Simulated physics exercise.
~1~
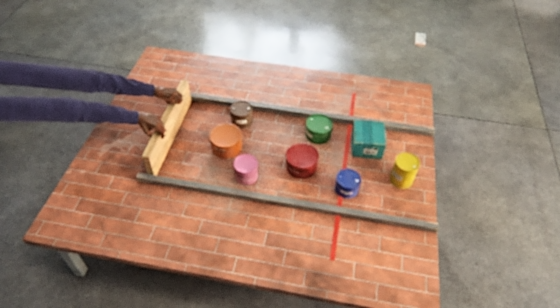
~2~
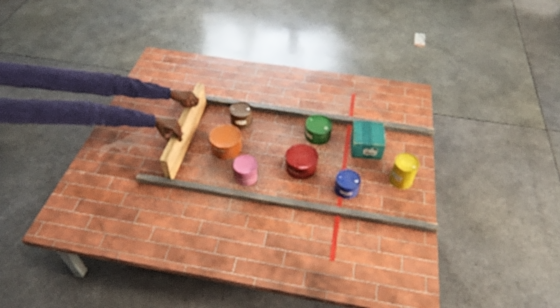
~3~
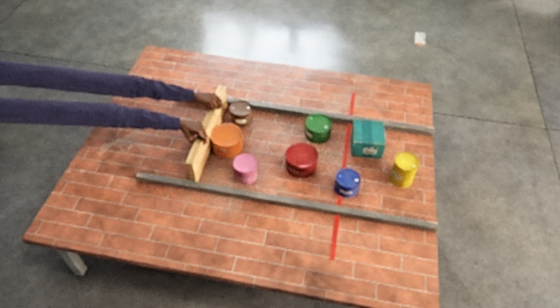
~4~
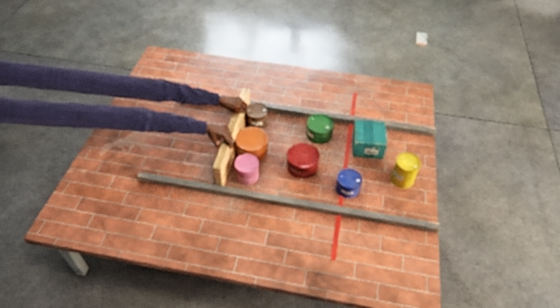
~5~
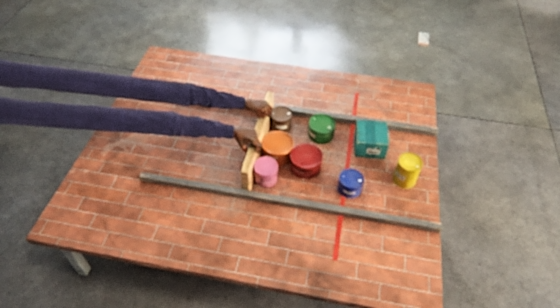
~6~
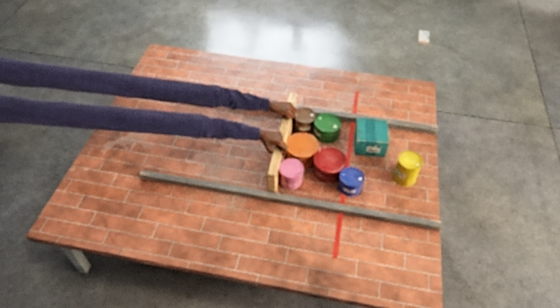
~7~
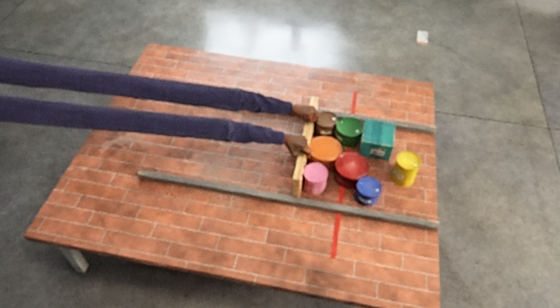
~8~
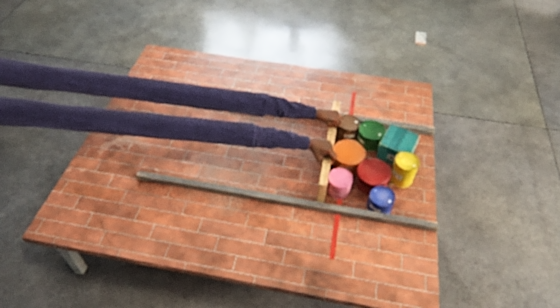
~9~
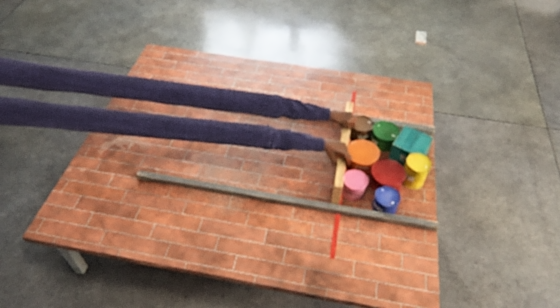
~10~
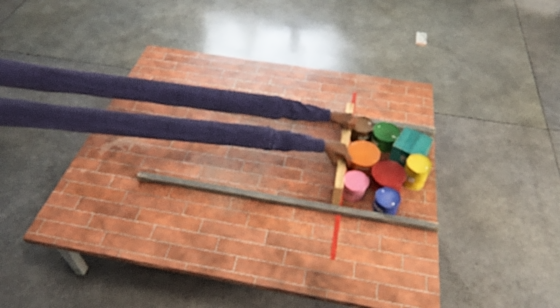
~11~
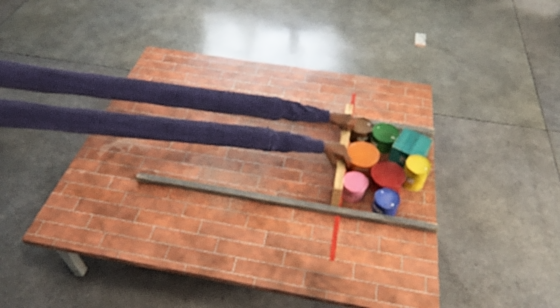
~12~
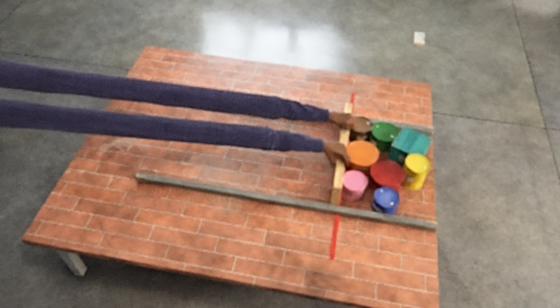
A wooden plank pushed by two hands gathers colorful containers rightward, and all stay on the table.
